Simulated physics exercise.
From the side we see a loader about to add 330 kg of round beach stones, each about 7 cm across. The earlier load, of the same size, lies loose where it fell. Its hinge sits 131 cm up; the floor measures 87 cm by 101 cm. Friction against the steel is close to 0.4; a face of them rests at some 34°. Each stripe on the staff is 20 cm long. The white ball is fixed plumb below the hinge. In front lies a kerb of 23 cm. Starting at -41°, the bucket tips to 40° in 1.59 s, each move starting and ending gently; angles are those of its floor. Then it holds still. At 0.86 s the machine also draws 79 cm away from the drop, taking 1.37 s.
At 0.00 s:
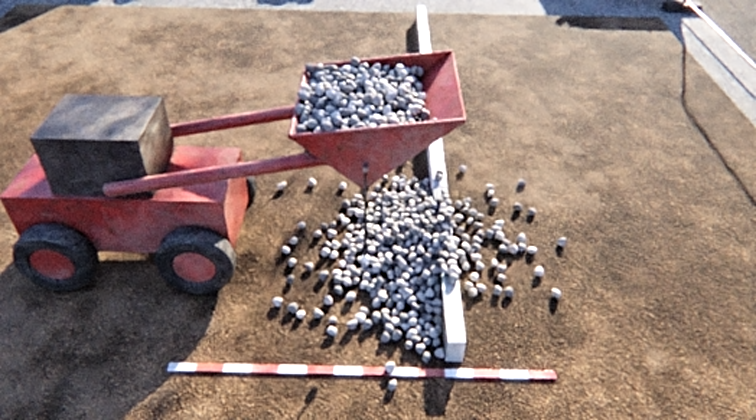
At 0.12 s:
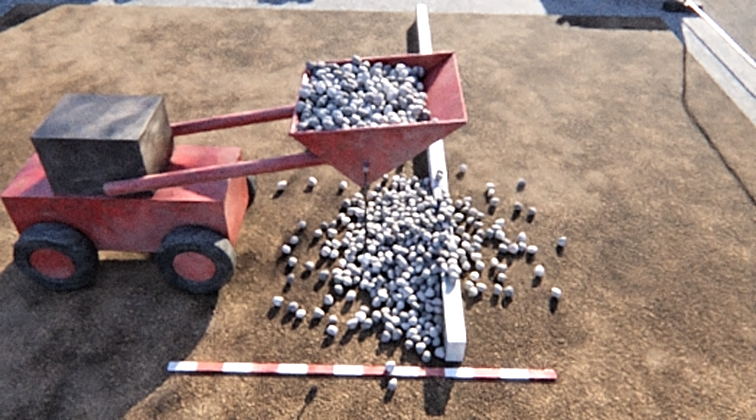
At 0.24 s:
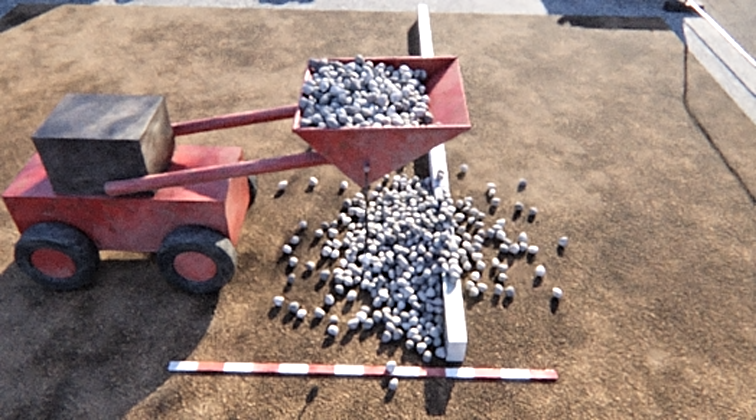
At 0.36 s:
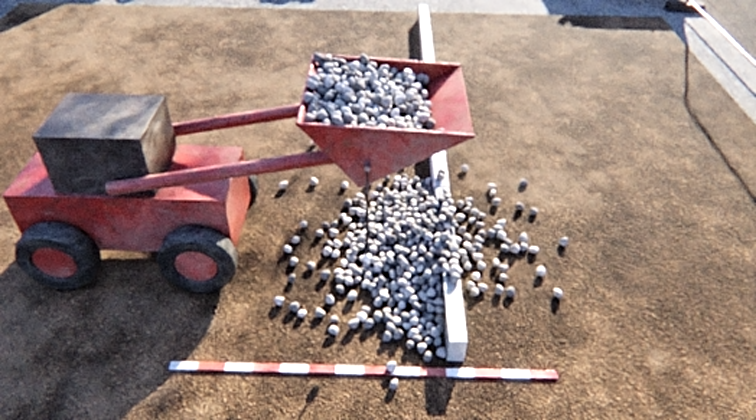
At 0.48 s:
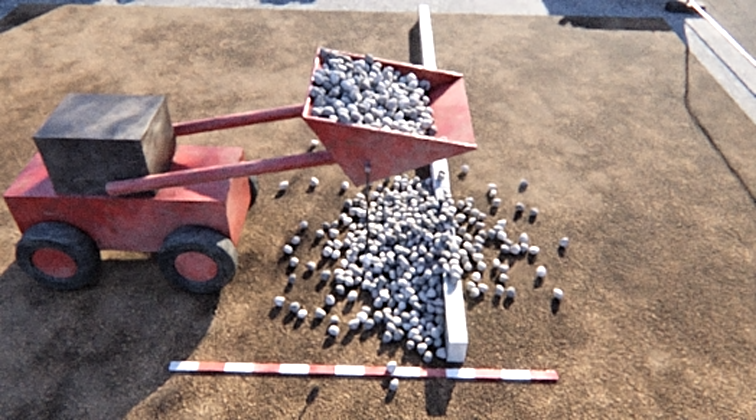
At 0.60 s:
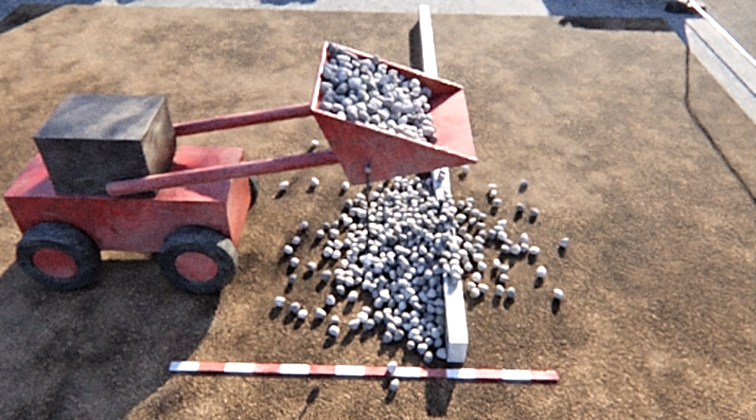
In this clip, a red loader holds a bucket of rounded grey stones above a loose pile spread around a pale kerb, and the bucket gradually tilts forward to the right while the stones shift slightly inside it.
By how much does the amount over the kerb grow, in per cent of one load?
Some 22 per cent is added.
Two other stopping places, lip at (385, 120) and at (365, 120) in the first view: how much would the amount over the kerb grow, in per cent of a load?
About 0 and 0 per cent.
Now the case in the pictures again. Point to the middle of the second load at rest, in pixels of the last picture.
Their middle is at about (409, 244).
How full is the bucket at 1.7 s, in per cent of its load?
It holds some 10 per cent.
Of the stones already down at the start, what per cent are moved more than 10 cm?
About 20 per cent.
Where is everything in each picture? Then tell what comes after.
In the first frame, the bucket is at -41°, its lip at (465, 121); the top of the load is at (359, 79). The earlier load is highest near (442, 232), 30 cm above ground level, 91 % on this side of the kerb, 9 % over the kerb.
In the second frame, lip at (467, 122), floor tilted -40°, highest stones at (350, 78); the stones move at 0.1 m/s on average.
In the third frame, lip at (470, 128), floor tilted -36°, highest stones at (340, 74); the stones move at 0.1 m/s on average.
In the fourth frame, the bucket is at -30°, its lip at (474, 136); the top of the load is at (333, 69); the stones move at 0.2 m/s on average.
In the fifth frame, lip at (476, 148), floor tilted -23°, highest stones at (329, 68); the stones move at 0.2 m/s on average.
In the sixth frame, the bucket is at -15°, its lip at (476, 161); the top of the load is at (336, 64); the stones move at 0.3 m/s on average.
After 1.2 s the floor is at 27°; in per cent of one load, 95 in the bucket, 97 on this side of the kerb, 9 over the kerb; the foremost stones are at (537, 236).
After 1.7 s the floor is at 40°; in per cent of one load, 11 in the bucket, 163 on this side of the kerb, 27 over the kerb; the foremost stones are at (539, 239).
After 2.7 s the floor is at 40°; in per cent of one load, 0 in the bucket, 169 on this side of the kerb, 31 over the kerb; the foremost stones are at (608, 288).
After 5.2 s the floor is at 40°; in per cent of one load, 0 in the bucket, 169 on this side of the kerb, 31 over the kerb; the foremost stones are at (609, 288). Net gain over the kerb, 22.
